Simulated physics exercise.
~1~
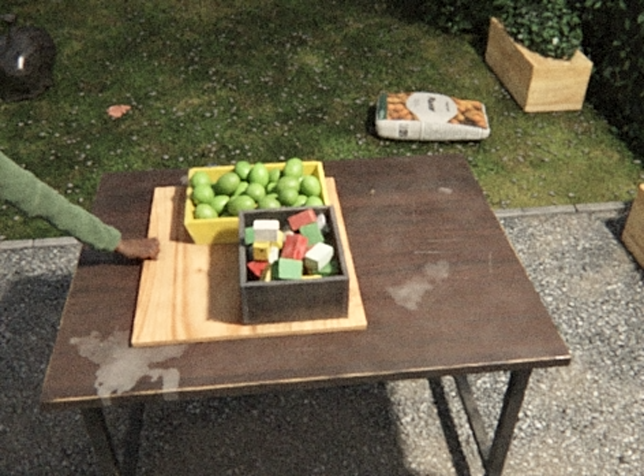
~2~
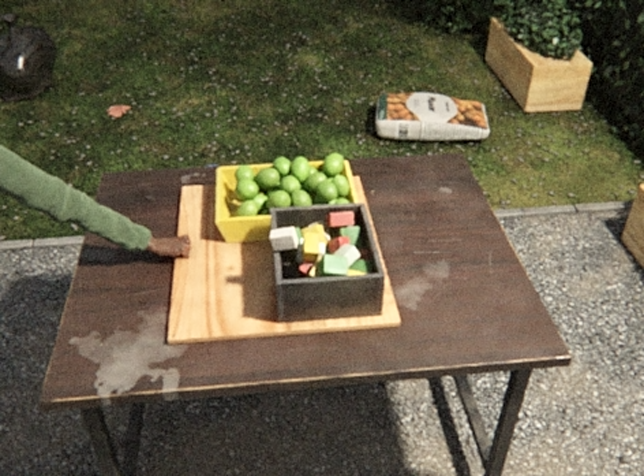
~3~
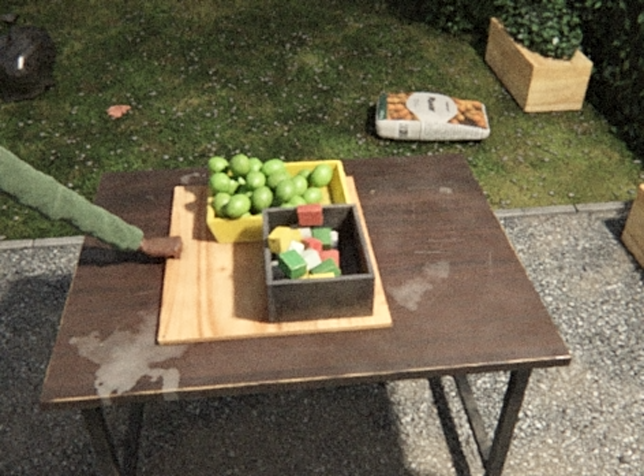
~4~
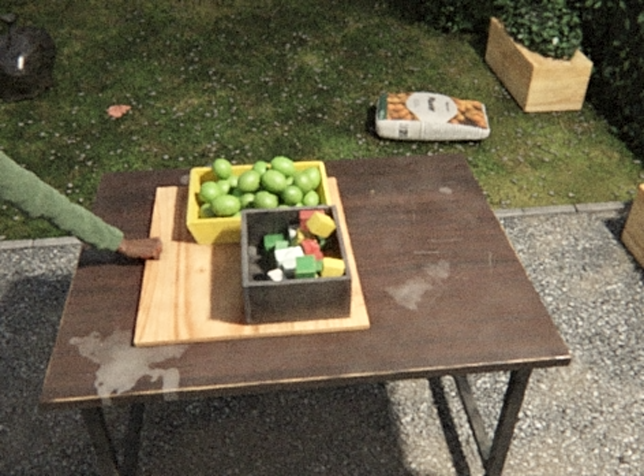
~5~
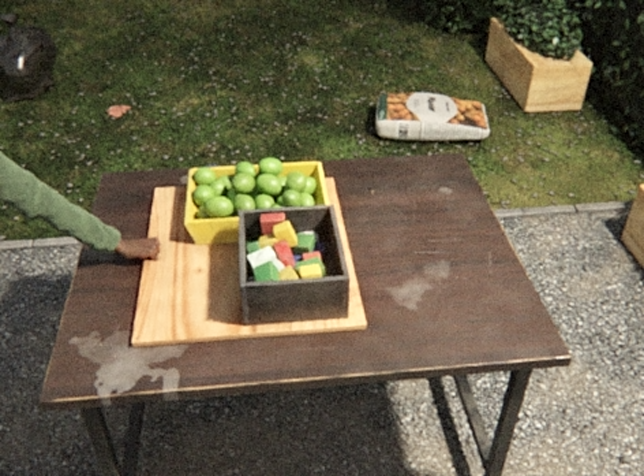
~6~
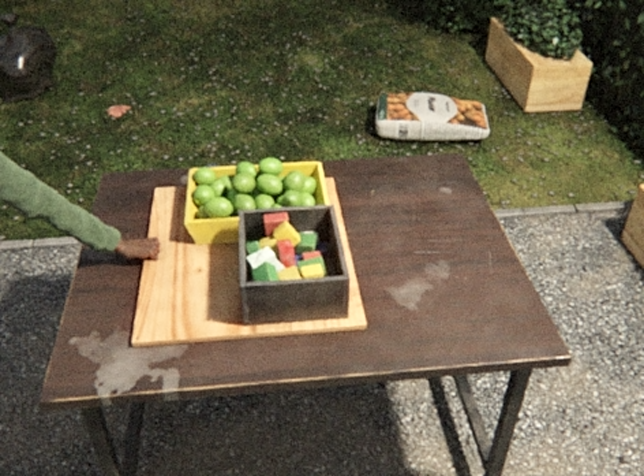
On an outdoor table, a green-sleeved arm slid a wooden board right and back left, jostling the limes in its yellow tote and the toy bricks in its black one, and it ended at rest where it began with both still full.
